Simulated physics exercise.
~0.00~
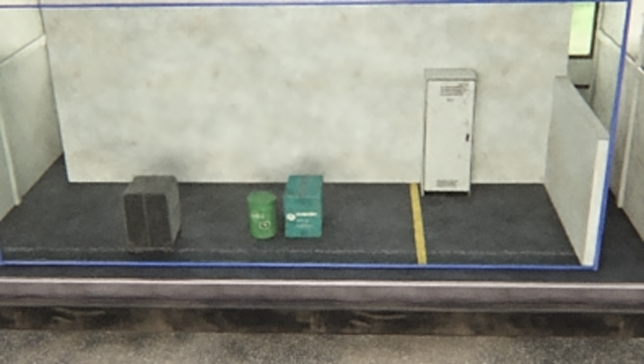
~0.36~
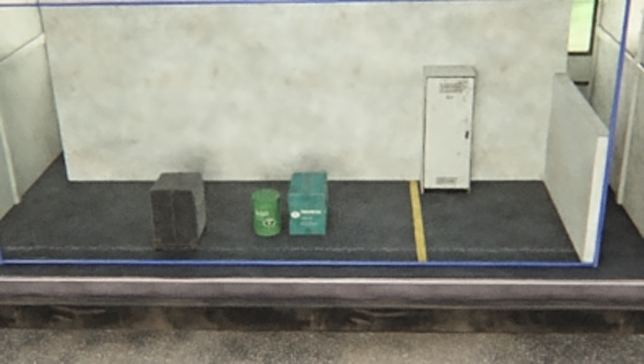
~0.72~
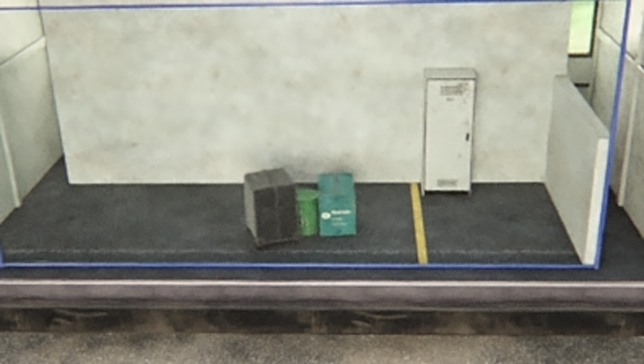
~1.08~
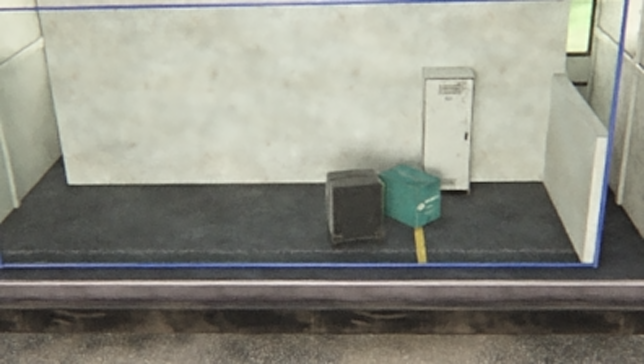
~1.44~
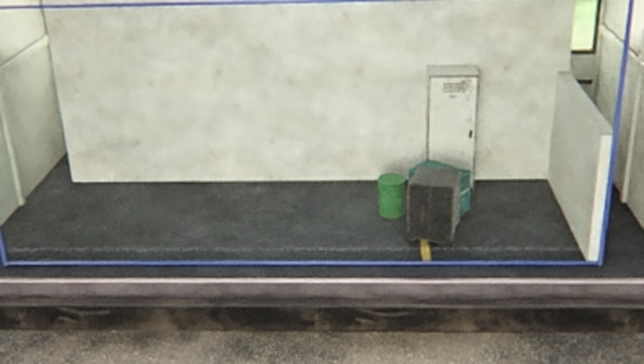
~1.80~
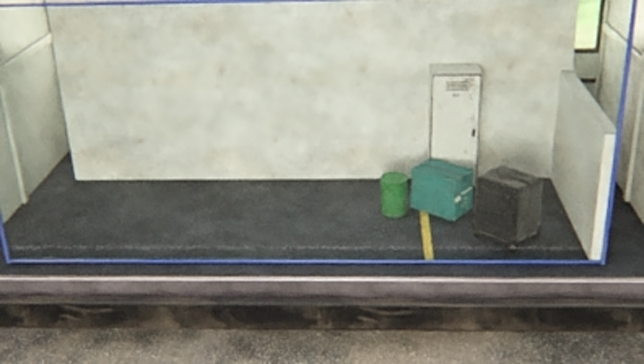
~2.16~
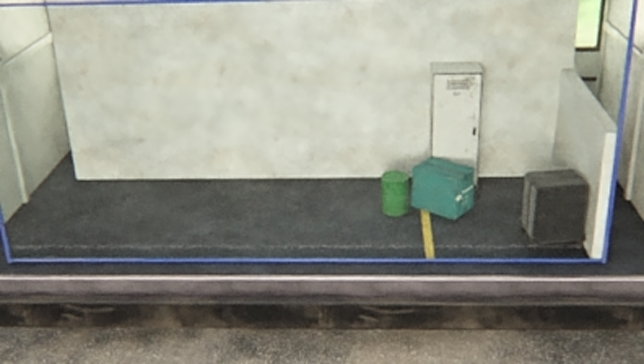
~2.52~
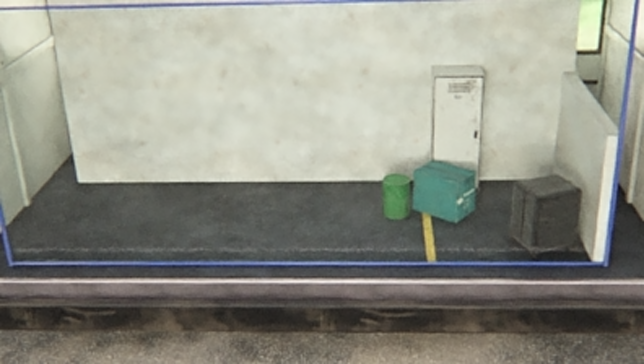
In a grey bay with a dark floor, a black case stands at the left, with a green bucket and a teal carton to its right and a pale locker near the back wall. The case rolls right and closes in on the other two, and all three travel towards the yellow line. The case passes in front of the carton and carries on alone, leaving the bucket and carton behind. It reaches the low wall at the right, then shifts slightly back left. At the end, the bucket stands short of the line, while the carton and case are beyond it, all upright.
